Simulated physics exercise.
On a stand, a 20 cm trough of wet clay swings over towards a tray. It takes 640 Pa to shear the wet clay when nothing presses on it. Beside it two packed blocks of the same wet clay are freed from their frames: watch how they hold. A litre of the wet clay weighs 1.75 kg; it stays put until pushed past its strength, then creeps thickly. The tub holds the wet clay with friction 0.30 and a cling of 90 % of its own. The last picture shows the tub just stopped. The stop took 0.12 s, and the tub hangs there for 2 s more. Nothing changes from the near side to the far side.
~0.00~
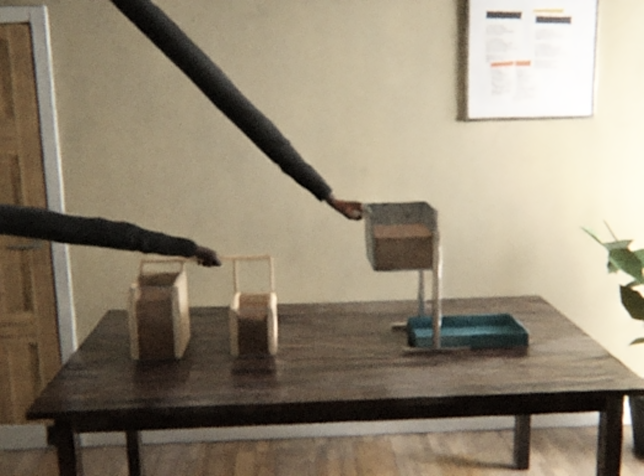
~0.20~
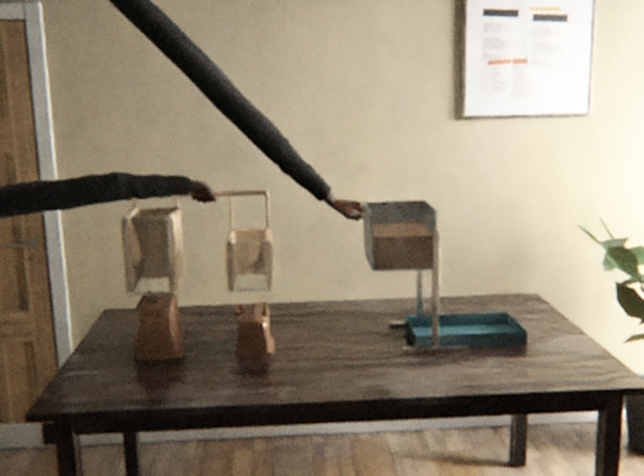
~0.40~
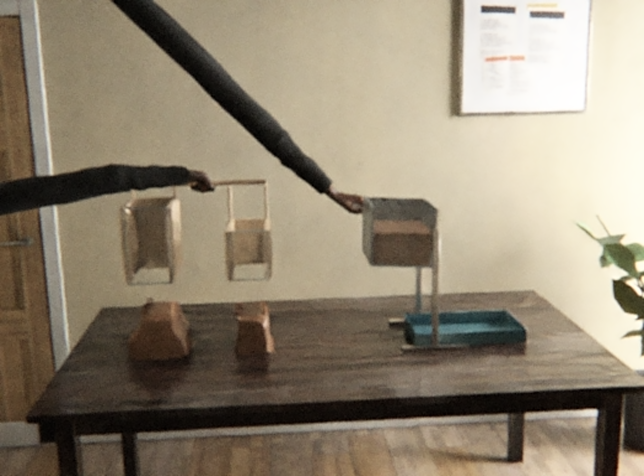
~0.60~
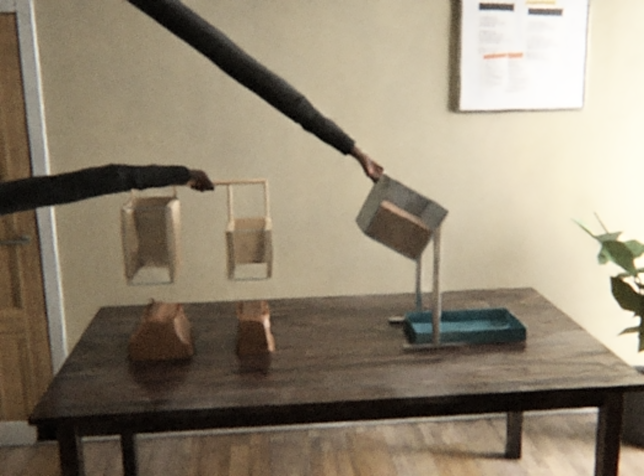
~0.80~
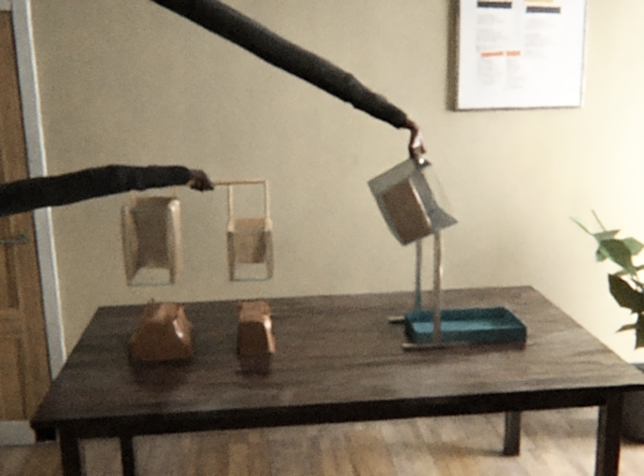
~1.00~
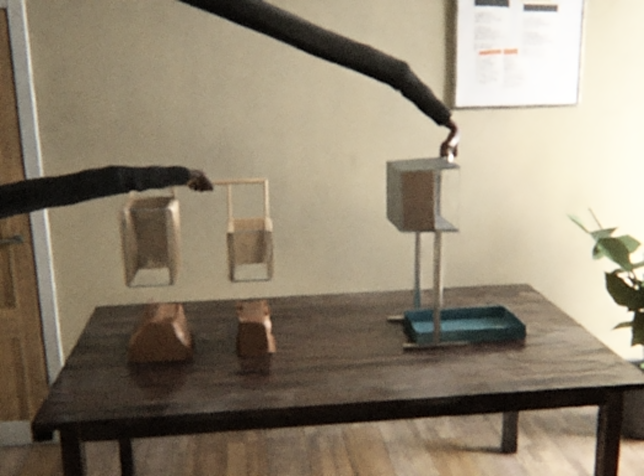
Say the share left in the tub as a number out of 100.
Expect roughly 100 %.
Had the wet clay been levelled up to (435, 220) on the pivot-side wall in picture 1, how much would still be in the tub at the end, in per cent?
Then about 65 %.
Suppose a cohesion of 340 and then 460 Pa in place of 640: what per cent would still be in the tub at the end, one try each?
In that order: 60 %, 60 %.
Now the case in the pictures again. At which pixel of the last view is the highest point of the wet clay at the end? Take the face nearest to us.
Near (431, 191).
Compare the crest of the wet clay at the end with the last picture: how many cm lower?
Some 7 cm.
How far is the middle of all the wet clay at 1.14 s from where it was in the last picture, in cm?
Some 2 cm.
After 1.14 s, the tub is at 90 degrees and holds 100 %.
After 1.31 s, the tub is at 90 degrees and holds 100 %.
After 1.48 s, the tub is at 90 degrees and holds 100 %.
After 1.65 s, the tub is at 90 degrees and holds 100 %.
After 3.00 s, the tub is at 90 degrees and holds 100 %.
